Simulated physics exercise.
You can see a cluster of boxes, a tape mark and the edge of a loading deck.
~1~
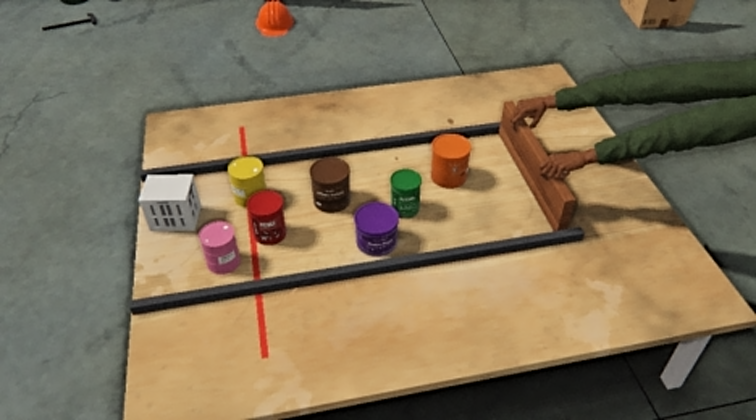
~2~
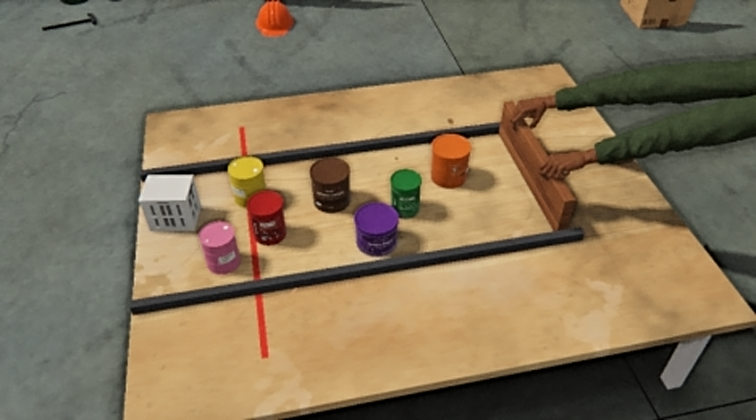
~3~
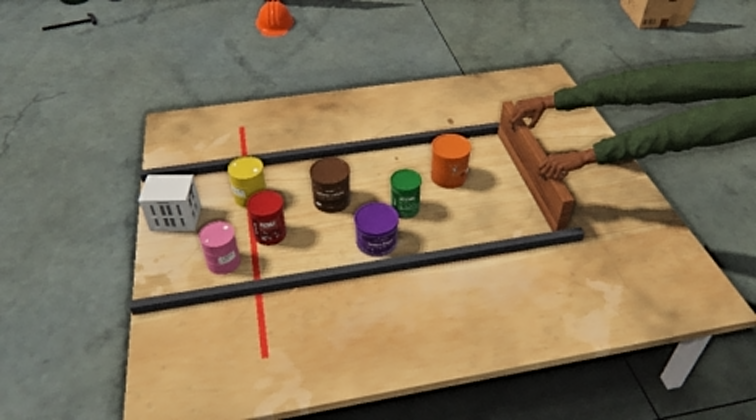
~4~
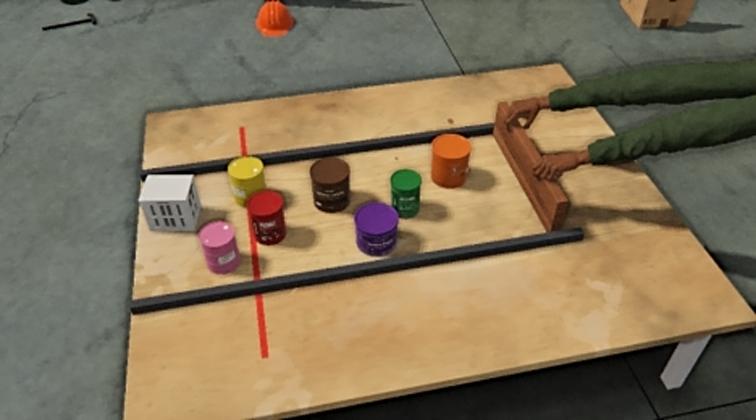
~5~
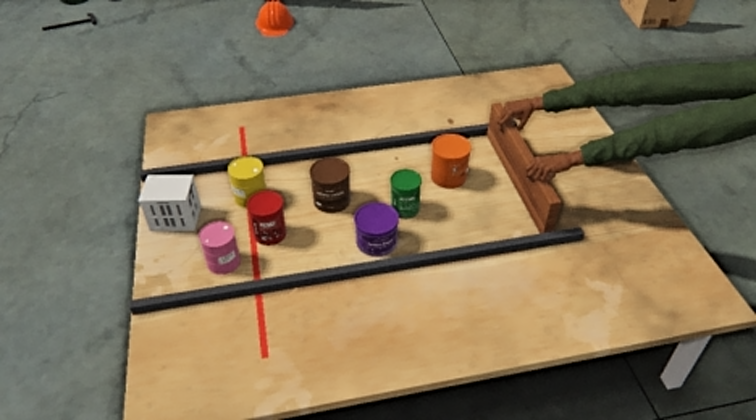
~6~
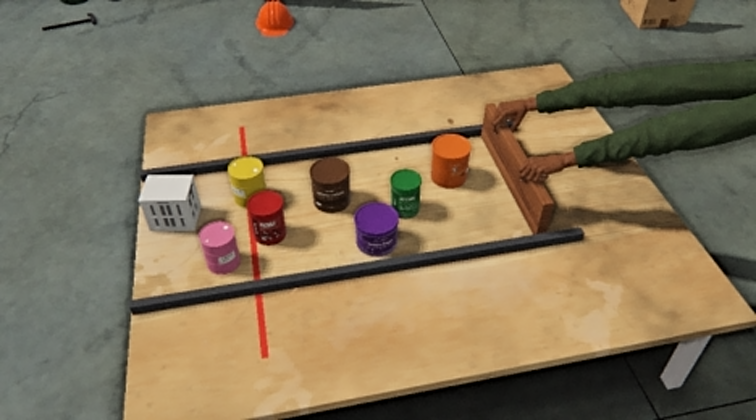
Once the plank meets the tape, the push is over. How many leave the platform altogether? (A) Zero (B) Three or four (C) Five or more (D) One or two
Zero (A).
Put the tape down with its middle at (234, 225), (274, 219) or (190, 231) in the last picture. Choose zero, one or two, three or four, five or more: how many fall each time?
Well, it comes out as none, none at all and three to four, in that order.
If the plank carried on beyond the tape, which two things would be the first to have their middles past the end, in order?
Order: White crate before pink canister.
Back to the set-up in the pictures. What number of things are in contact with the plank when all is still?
In contact: 3.
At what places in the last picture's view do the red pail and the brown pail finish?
Red pail: About (195, 241); brown pail: About (193, 215).
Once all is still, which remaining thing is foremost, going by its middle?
That is the white crate.
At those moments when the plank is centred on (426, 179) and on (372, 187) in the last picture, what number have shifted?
Tally: 1; 4.
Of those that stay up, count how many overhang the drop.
That comes to 1 of them.
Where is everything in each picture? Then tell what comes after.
White crate (171, 203); pink canister (220, 248); yellow canister (248, 182); plank (533, 164); tape (251, 222), in the first frame.
Pink canister (220, 248); brown pail (331, 186), in the second frame.
Yellow canister (248, 183); plank (532, 164), in the third frame.
White crate (171, 203); green pail (405, 194), in the fourth frame.
Pink canister (220, 248); purple pail (377, 230), in the fifth frame.
White crate (171, 203); pink canister (220, 248); yellow canister (248, 183); plank (514, 167); tape (251, 222), in the sixth frame.
Soon after, none off yet; white crate at rest near (171, 203); pink canister at rest near (220, 248); yellow canister at rest near (248, 183).
In the end, the number that fall off is zero.
